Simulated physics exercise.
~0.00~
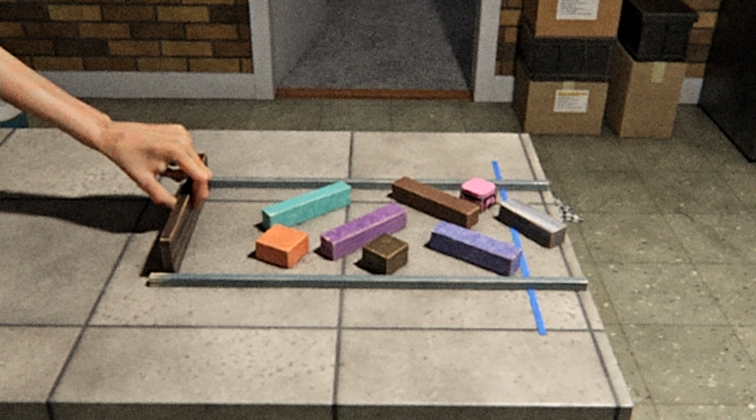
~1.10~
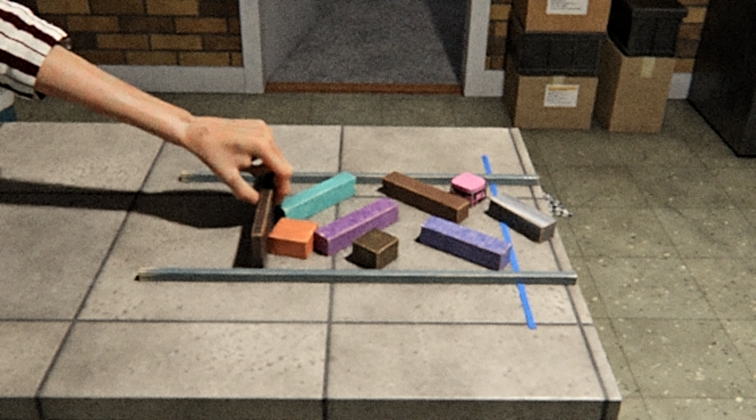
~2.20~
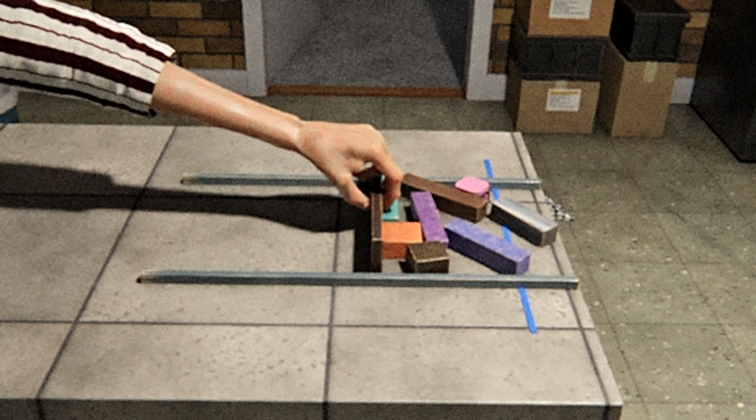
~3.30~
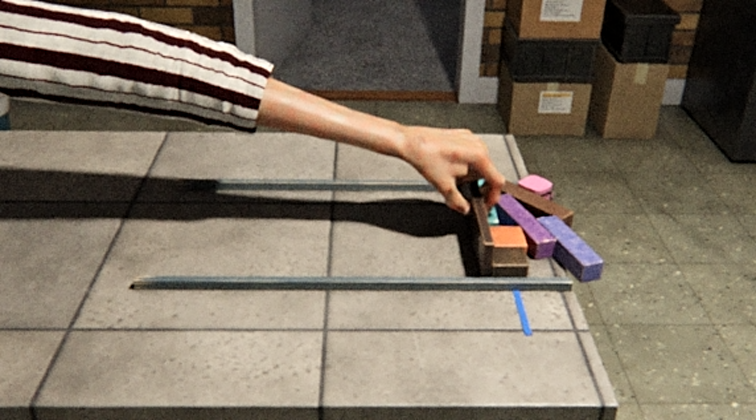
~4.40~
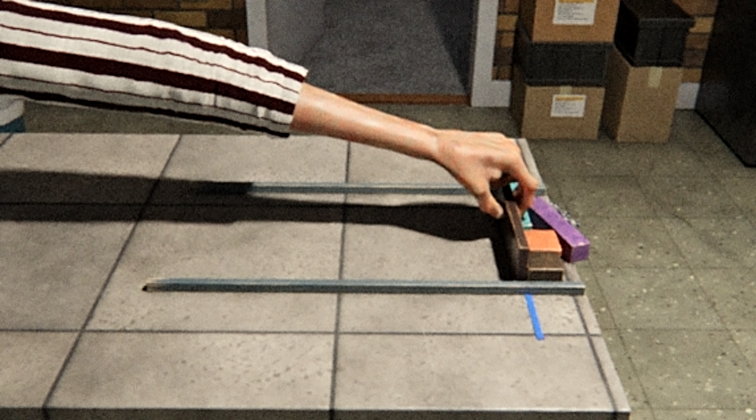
At the start, a hand holds a dark upright board at the left end of two rails on a tiled table, with eight colourful blocks and bars spread out toward a blue tape line and the table's right edge. The hand slides the board right until it meets the nearest pieces, bunching the turquoise, orange and purple ones together. As it continues, the crowded pieces shove the blue and brown bars toward the edge. The grey stick, pink case, brown bar and blue bar go over the edge. The board stops near the tape, still upright, with the purple bar jutting past the edge beside the orange block.
